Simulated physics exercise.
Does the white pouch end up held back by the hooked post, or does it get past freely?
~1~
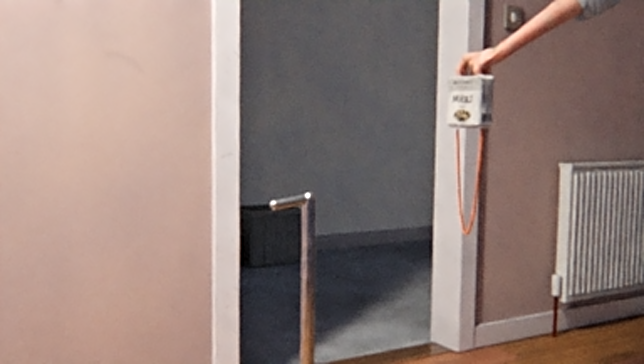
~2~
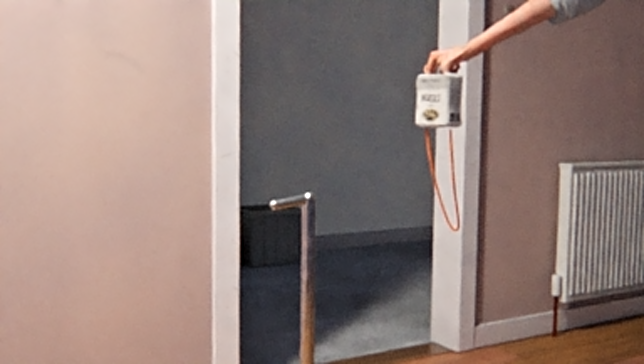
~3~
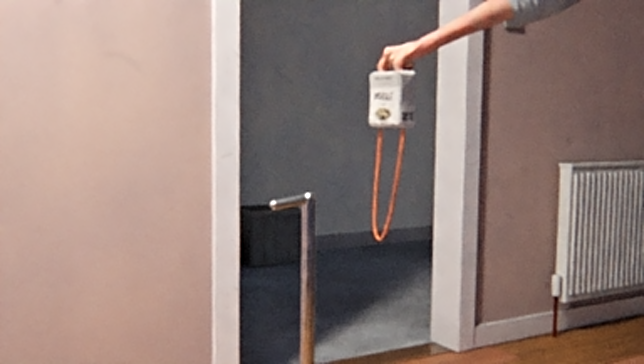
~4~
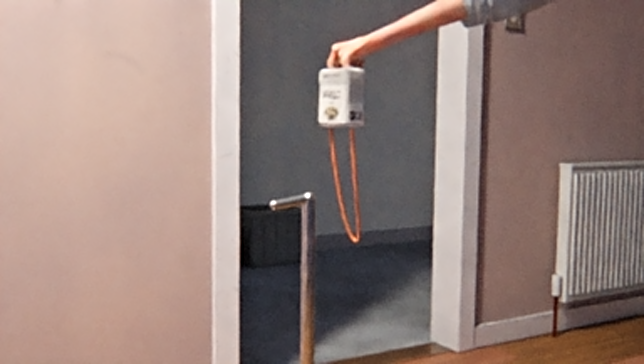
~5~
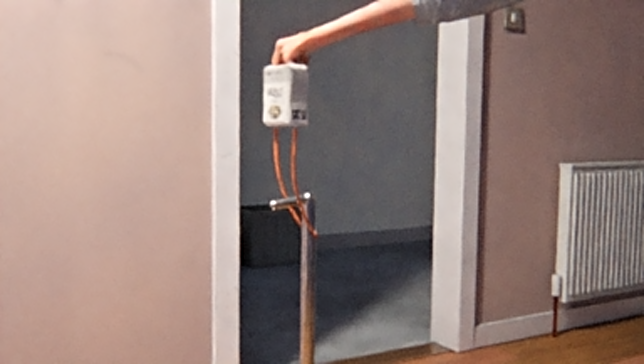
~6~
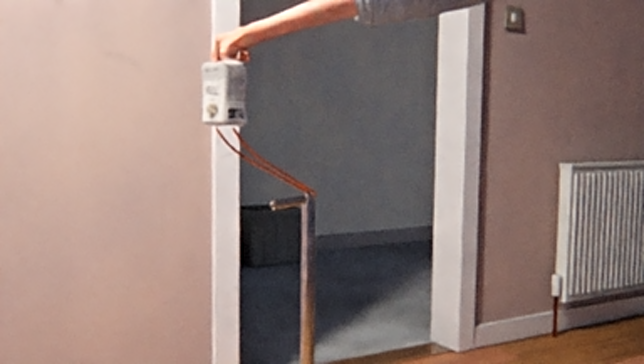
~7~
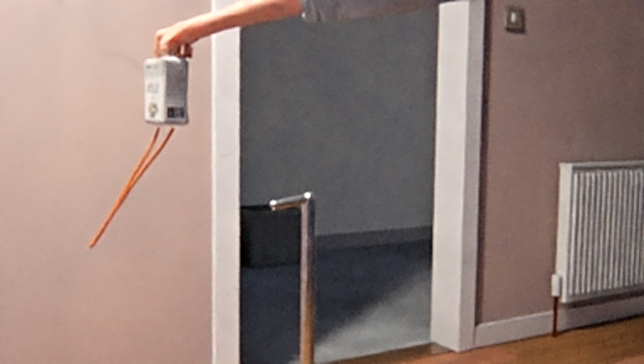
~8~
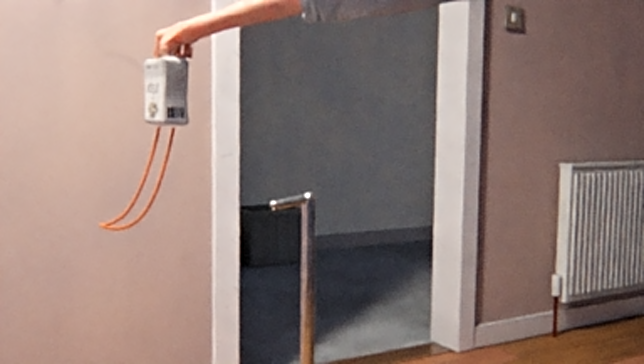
It gets past freely. The orange loop trails across the top of the post, then swings clear, and the hand holds the pouch still to the left of the doorway.
